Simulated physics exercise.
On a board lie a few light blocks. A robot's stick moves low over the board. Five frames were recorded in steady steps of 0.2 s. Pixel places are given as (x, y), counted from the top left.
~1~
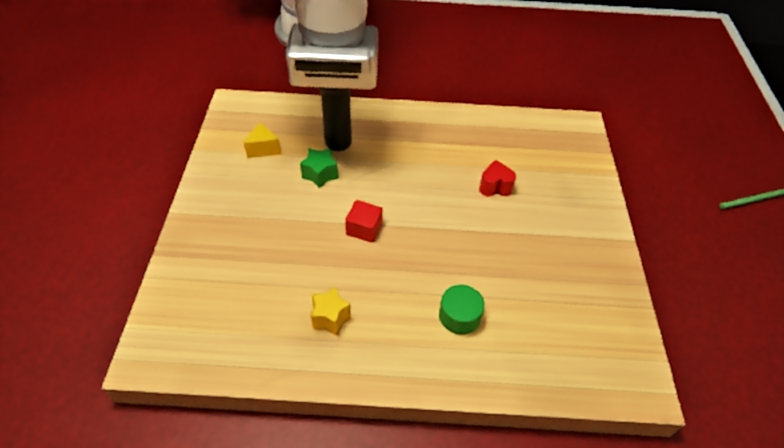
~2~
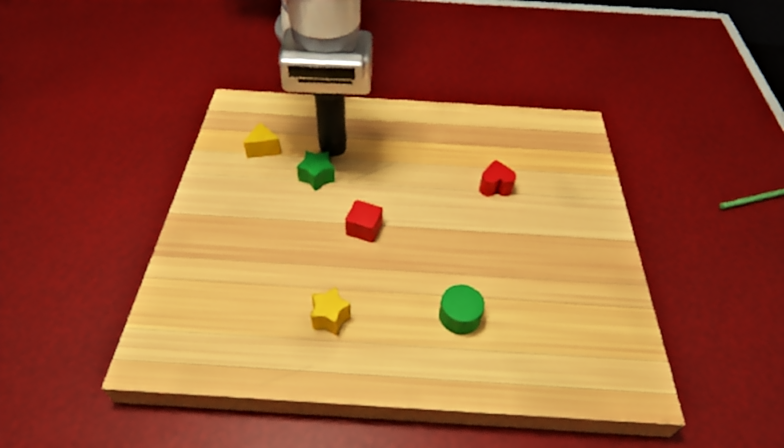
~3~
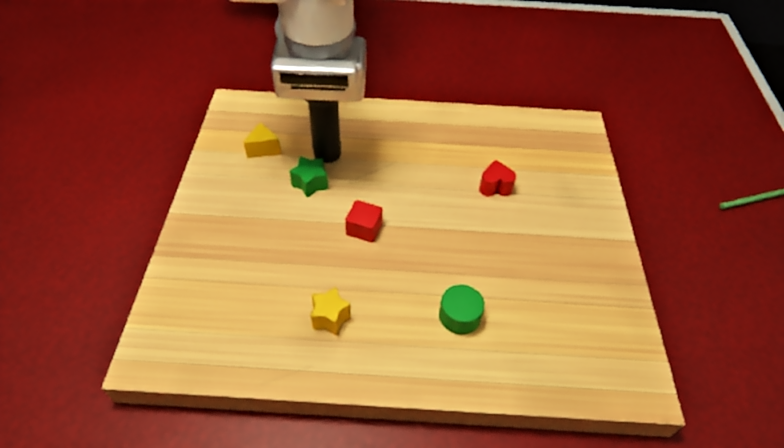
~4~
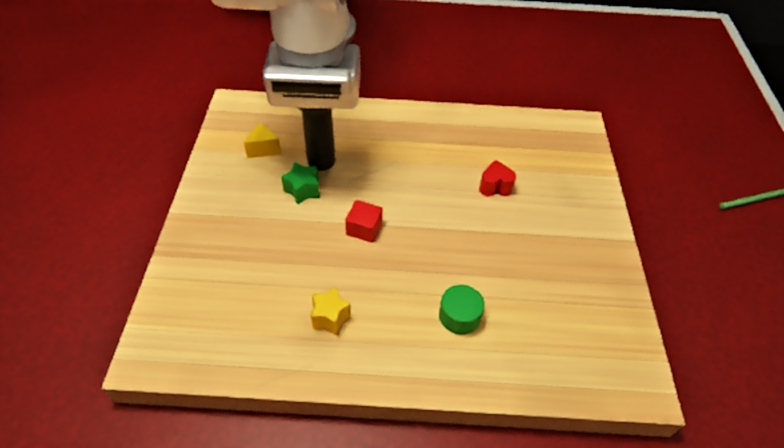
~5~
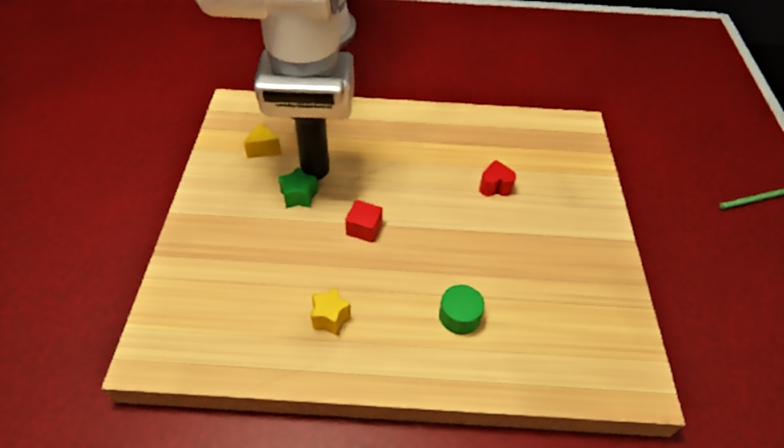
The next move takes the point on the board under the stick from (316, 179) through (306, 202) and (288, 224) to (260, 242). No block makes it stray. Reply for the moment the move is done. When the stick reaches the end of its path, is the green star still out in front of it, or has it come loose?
Ahead to the end.
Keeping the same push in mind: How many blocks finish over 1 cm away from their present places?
Total: One.
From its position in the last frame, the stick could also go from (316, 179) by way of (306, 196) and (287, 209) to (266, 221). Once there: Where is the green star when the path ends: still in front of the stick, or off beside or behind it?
I'd say the green star is still out in front of the stick at the end.
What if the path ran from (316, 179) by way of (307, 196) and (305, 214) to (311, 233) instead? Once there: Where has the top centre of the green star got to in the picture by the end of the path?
Somewhere near (276, 217).
What follows on the original path. One third of the way, stick (305, 195); green star (281, 204).
Two thirds of the way, stick (285, 217); green star (259, 225), turned 15° clockwise.
At the end, stick (258, 233); green star (230, 243), turned 15° clockwise; red square still.
